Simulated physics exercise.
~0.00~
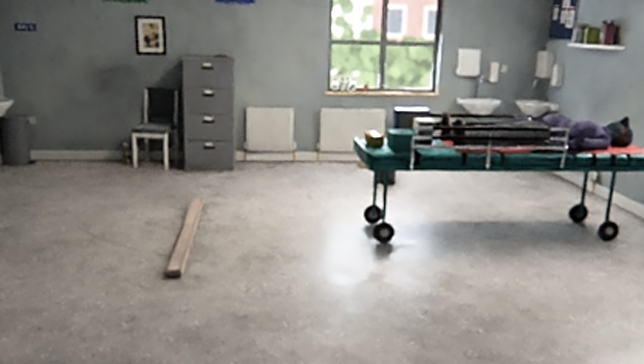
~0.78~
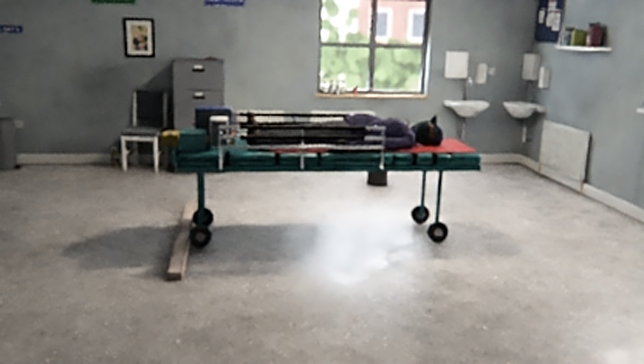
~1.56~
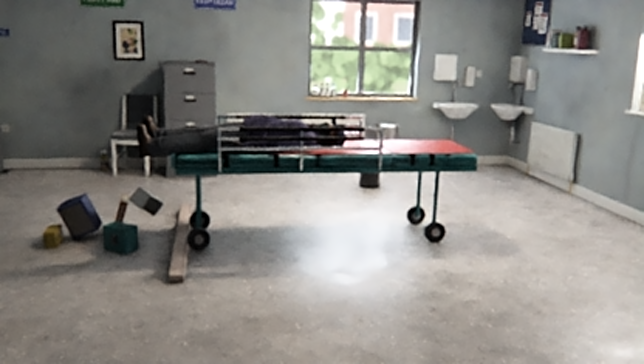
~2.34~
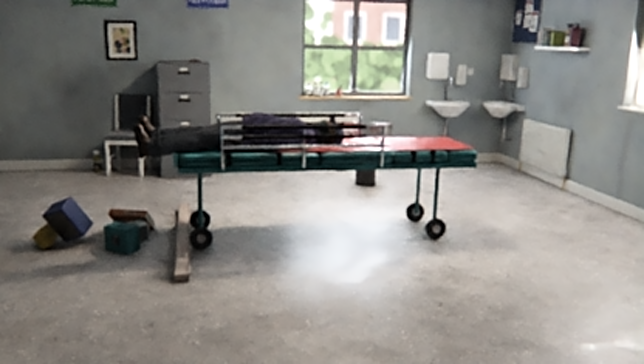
Green gurney rolling left and stopping against a strip on the floor, small boxes tumbling off, limp figure sliding feet-first past its end.
